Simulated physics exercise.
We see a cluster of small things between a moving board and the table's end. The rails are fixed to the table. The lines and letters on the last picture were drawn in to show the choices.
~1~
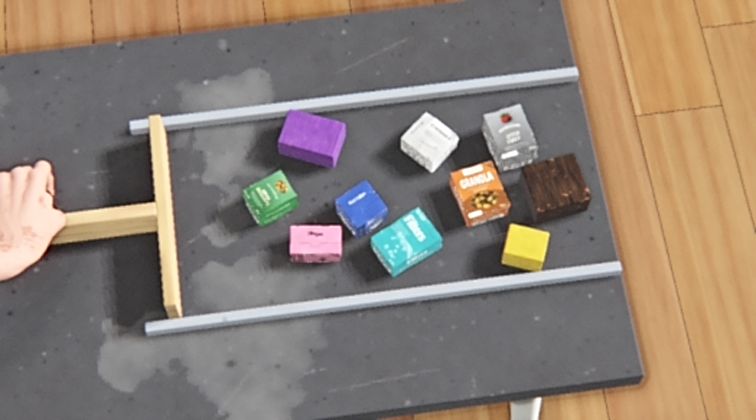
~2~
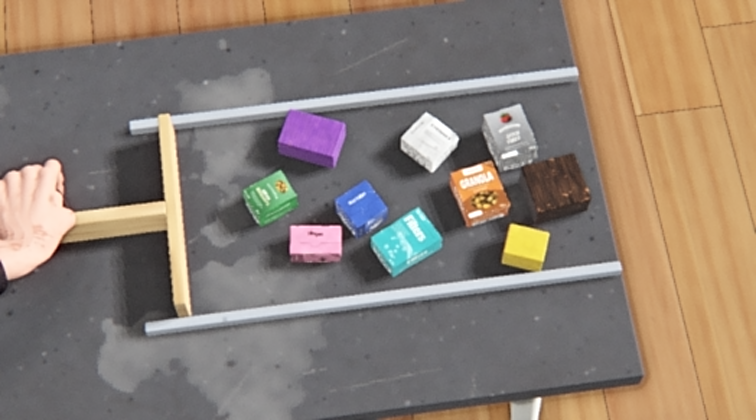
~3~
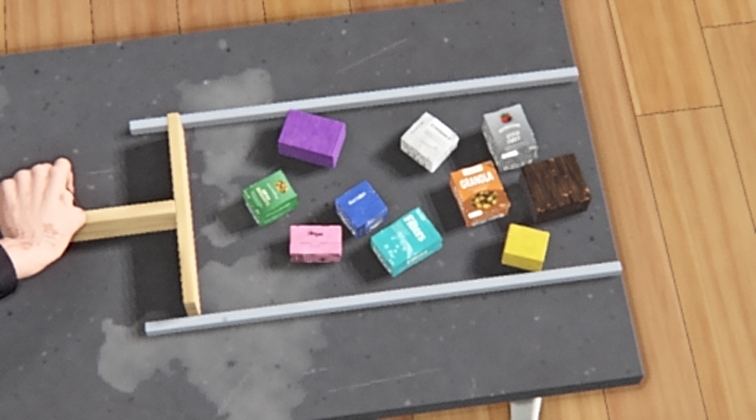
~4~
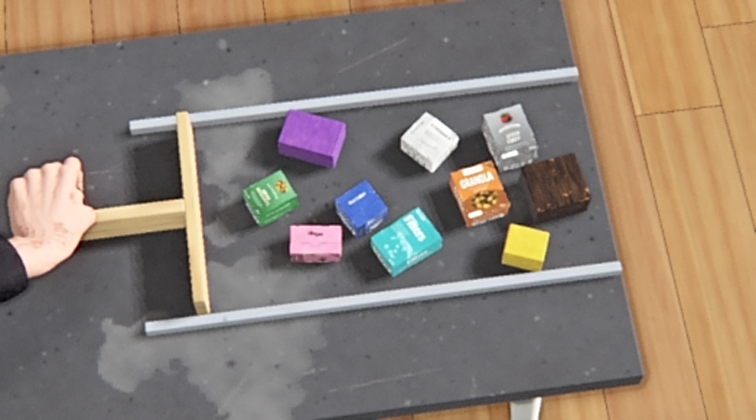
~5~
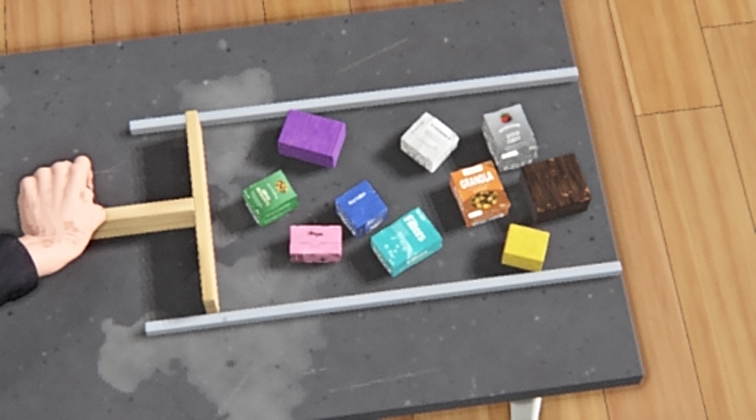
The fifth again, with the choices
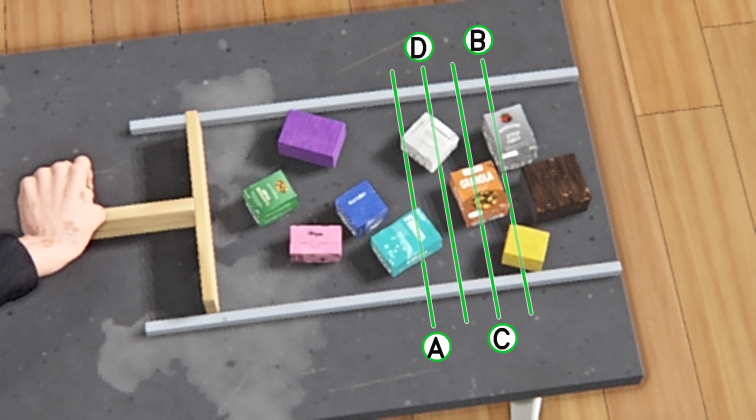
A hand slowly pushing a wooden board rightward between two rails on a dark table, toward small colourful boxes that remain still.
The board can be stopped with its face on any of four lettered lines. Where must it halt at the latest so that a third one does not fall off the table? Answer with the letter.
No third one falls up to C.
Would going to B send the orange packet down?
Yes.
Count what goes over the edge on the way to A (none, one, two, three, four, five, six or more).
In all, none.
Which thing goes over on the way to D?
The black block.
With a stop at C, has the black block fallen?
Yes.
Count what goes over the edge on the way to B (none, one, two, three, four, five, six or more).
Three.
On the marked copy, A at (412, 194); B at (506, 182); C at (475, 186); D at (444, 190).
With C. Early on, board (298, 190); purple block (331, 133); pink box (336, 241).
Further on, board (396, 178); black block (561, 188); grey packet (520, 136).
At the end, board (472, 169); black block over the edge; yellow block (613, 244); one fallen.
As for the rest, A is within the limit but short; B drops three; D is within the limit but short.
